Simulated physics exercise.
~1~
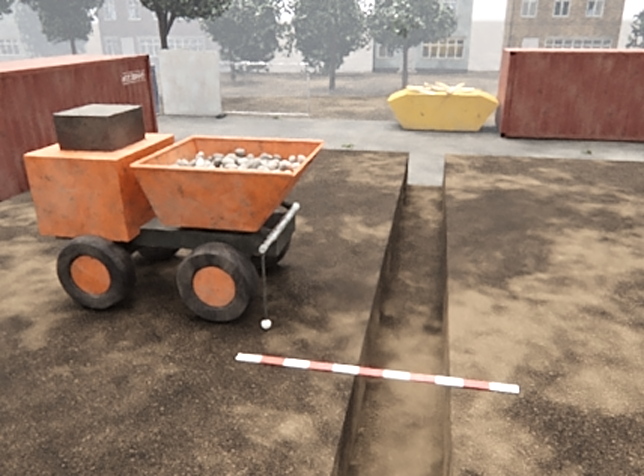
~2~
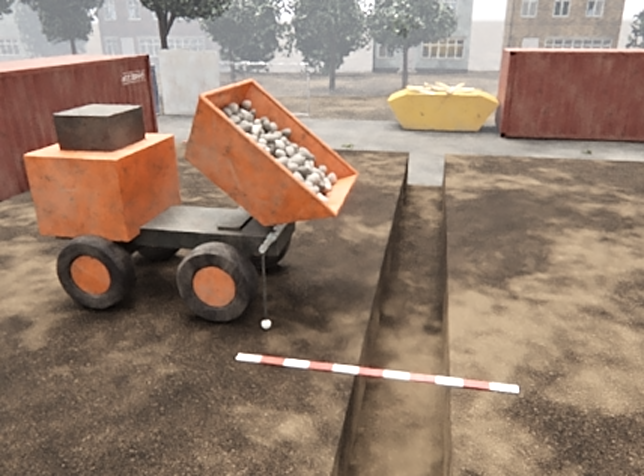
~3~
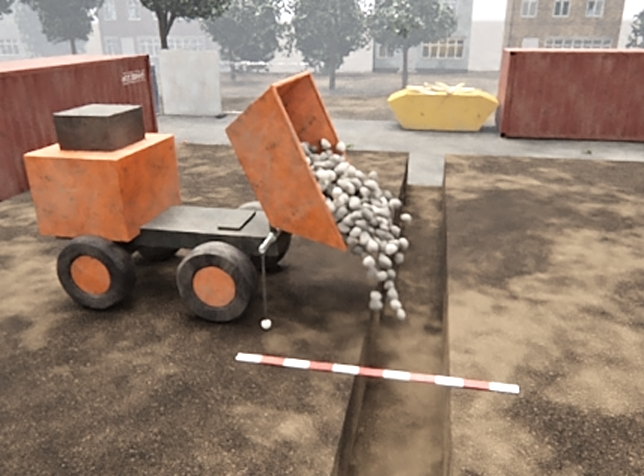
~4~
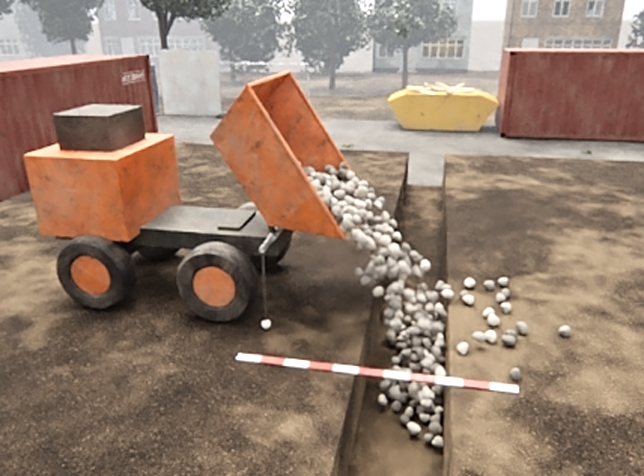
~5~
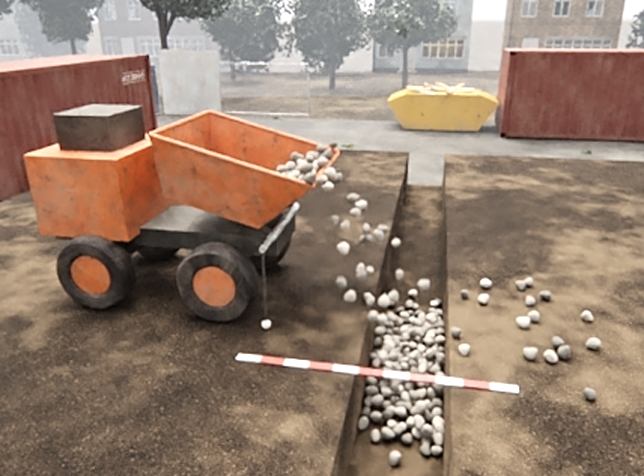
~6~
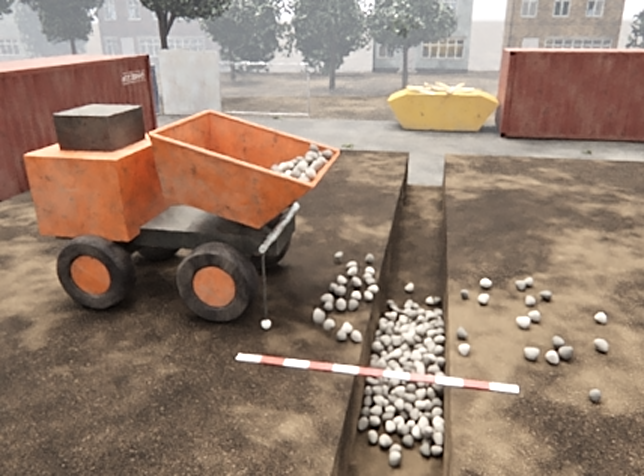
An orange dumper tipped its body steeply to the right, pouring pale round stones into a narrow trench and scattering some beyond it, then lowered it partway, leaving a heap in the trench, a few stones on either side and some still aboard.
